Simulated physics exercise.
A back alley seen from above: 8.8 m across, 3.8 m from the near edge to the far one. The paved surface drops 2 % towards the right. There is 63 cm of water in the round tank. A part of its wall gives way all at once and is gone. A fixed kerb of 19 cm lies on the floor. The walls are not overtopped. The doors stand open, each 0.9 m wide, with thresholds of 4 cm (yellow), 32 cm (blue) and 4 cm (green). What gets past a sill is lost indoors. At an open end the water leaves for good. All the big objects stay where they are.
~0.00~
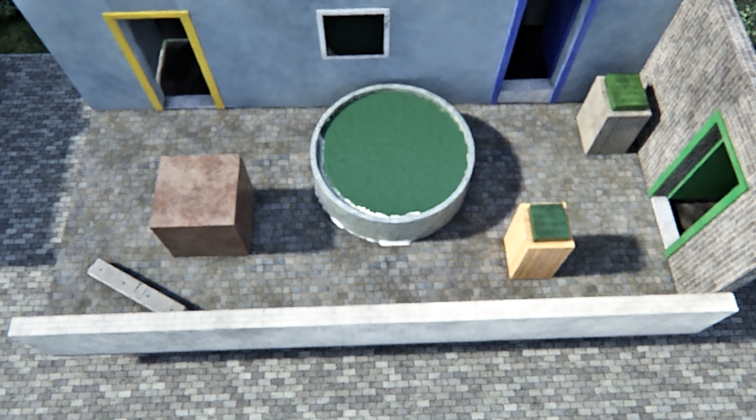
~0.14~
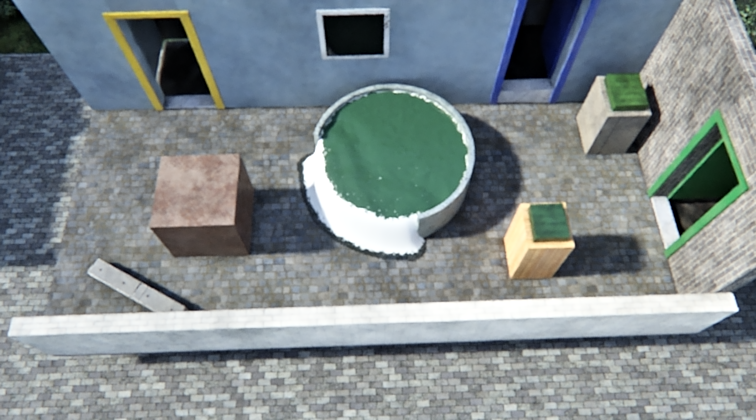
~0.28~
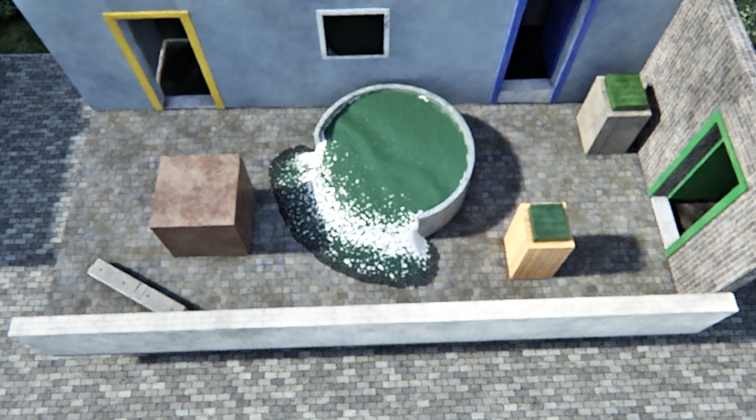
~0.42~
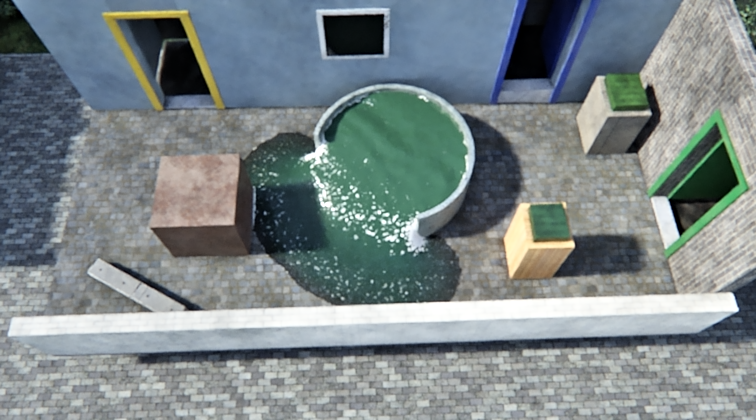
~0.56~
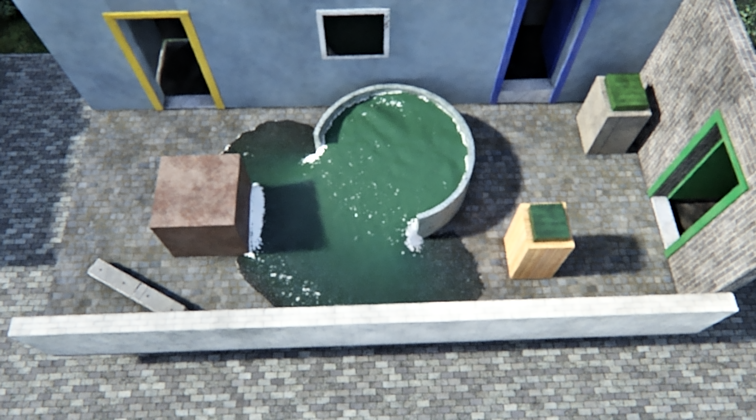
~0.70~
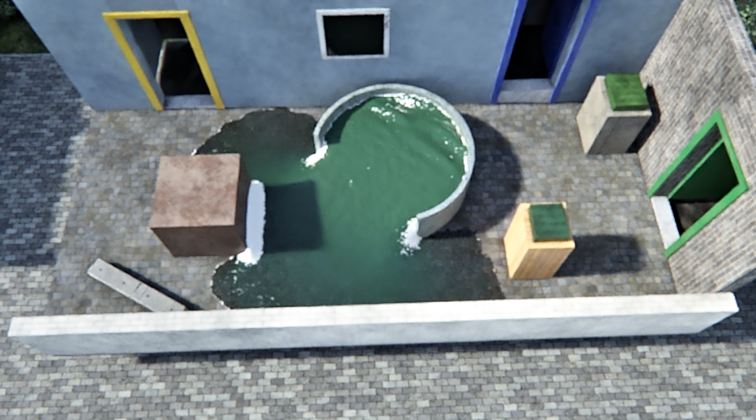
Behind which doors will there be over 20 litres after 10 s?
Door by door: At the yellow door it exceeds the limit; at the blue door it stays under the limit; at the green door it goes over the limit.
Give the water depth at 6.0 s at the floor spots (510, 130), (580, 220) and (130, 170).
In that order: 3, 2 and 3 cm.
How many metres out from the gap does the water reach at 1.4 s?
About 4.0 m.
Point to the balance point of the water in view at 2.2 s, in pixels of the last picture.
Around (329, 233).
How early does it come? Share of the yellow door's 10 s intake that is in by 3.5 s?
Some 30 per cent by then.
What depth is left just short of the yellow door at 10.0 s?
About 4.5 cm.
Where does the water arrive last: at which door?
Last comes the blue one.
After 1.4 s water covers 40 % of the floor and is deepest (46 cm) near (257, 324); yellow door 5 cm at the sill, 0 L in, blue door not reached, green door not reached.
After 2.2 s water covers 60 % of the floor and is deepest (38 cm) near (193, 313); yellow door 8 cm at the sill, 0 L in, blue door not reached, green door not reached.
After 3.5 s water covers 75 % of the floor and is deepest (22 cm) near (170, 289); yellow door 7 cm at the sill, 14 L in, blue door not reached, green door 7 cm at the sill, 1 L in.
After 6.0 s water covers 90 % of the floor and is deepest (18 cm) near (677, 312); yellow door 8 cm at the sill, 33 L in, blue door 7 cm at the sill, 0 L in, green door 8 cm at the sill, 16 L in.
After 10.0 s water covers 90 % of the floor and is deepest (16 cm) near (664, 312); yellow door 4 cm at the sill, 43 L in, blue door 9 cm at the sill, 0 L in, green door 7 cm at the sill, 49 L in.
